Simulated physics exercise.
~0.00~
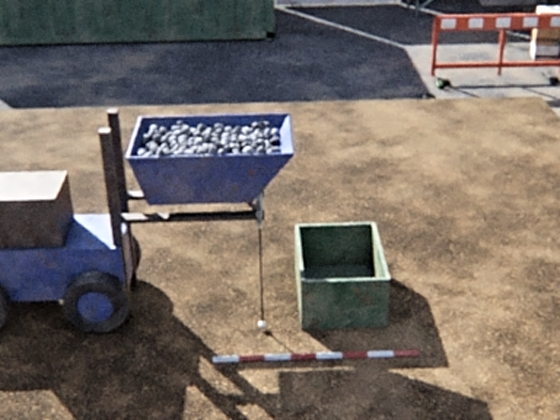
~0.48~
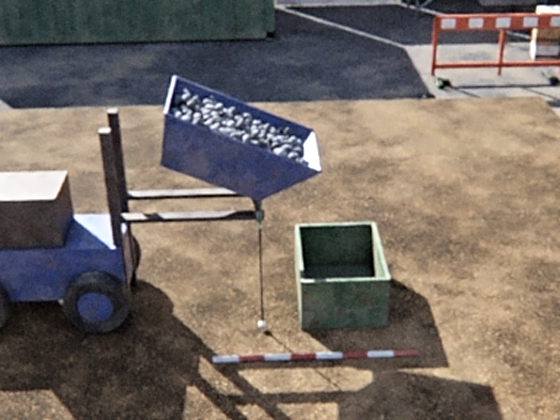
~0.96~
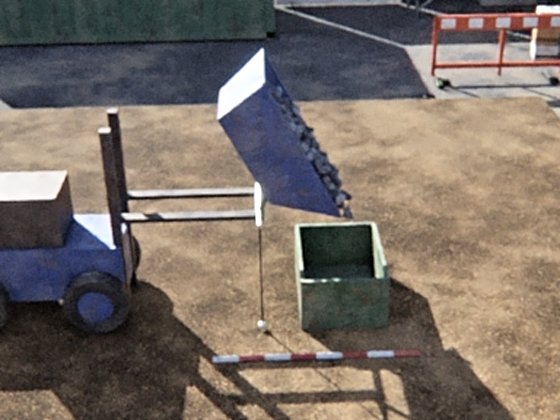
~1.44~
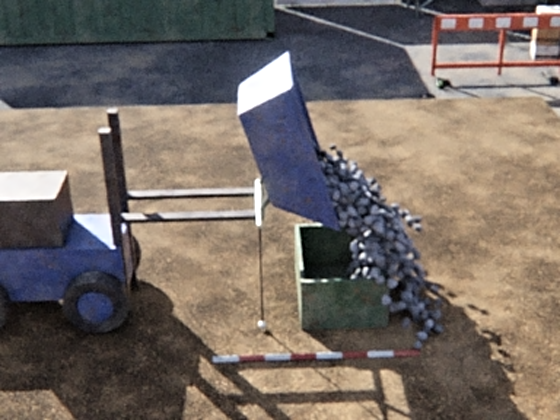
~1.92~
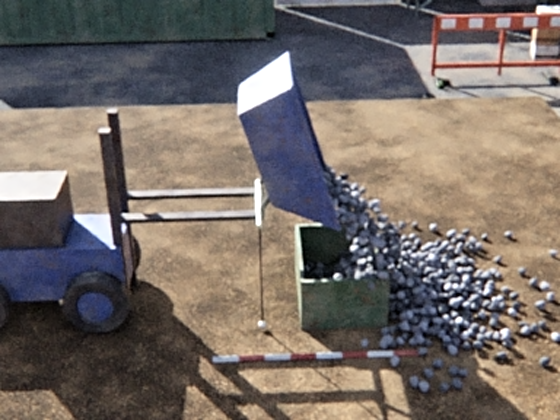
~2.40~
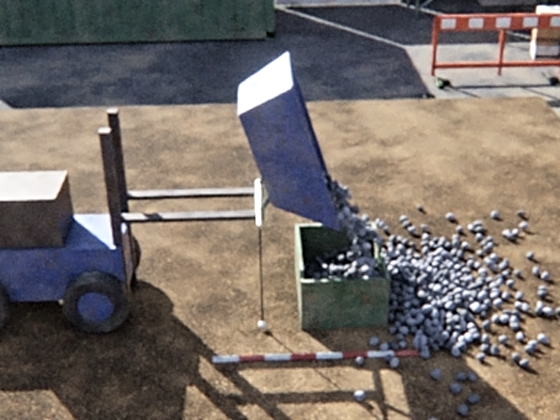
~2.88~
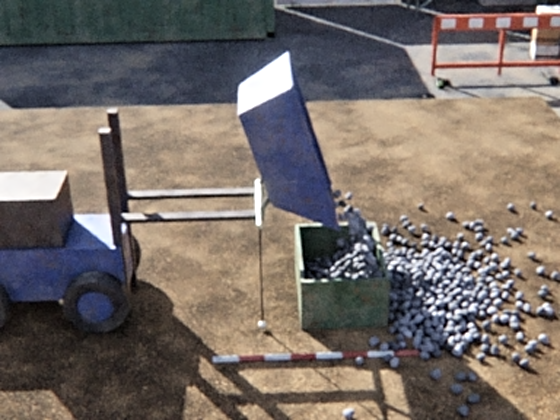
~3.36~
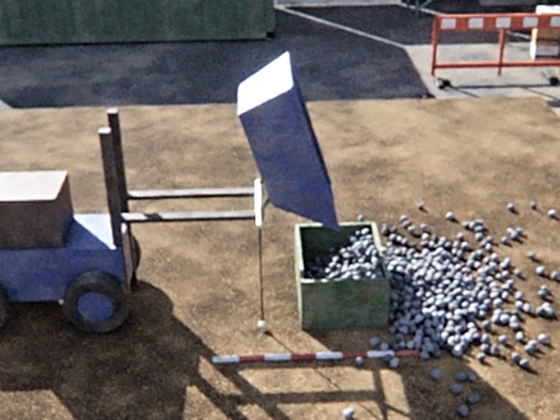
To begin with, a blue forklift on sandy ground holds up a blue skip heaped with rounded grey stones, with an open green bin standing just to the right below it. The skip tips steadily to the right, its back end rising while the stones stay inside. Once it is steeply tilted, the stones pour over the lip, some dropping into the bin and many tumbling past its far side. The skip holds still as the rest slides out and the spill scatters across the ground. Finally, the skip looks empty, with roughly half the stones in the bin and the others strewn to its right.
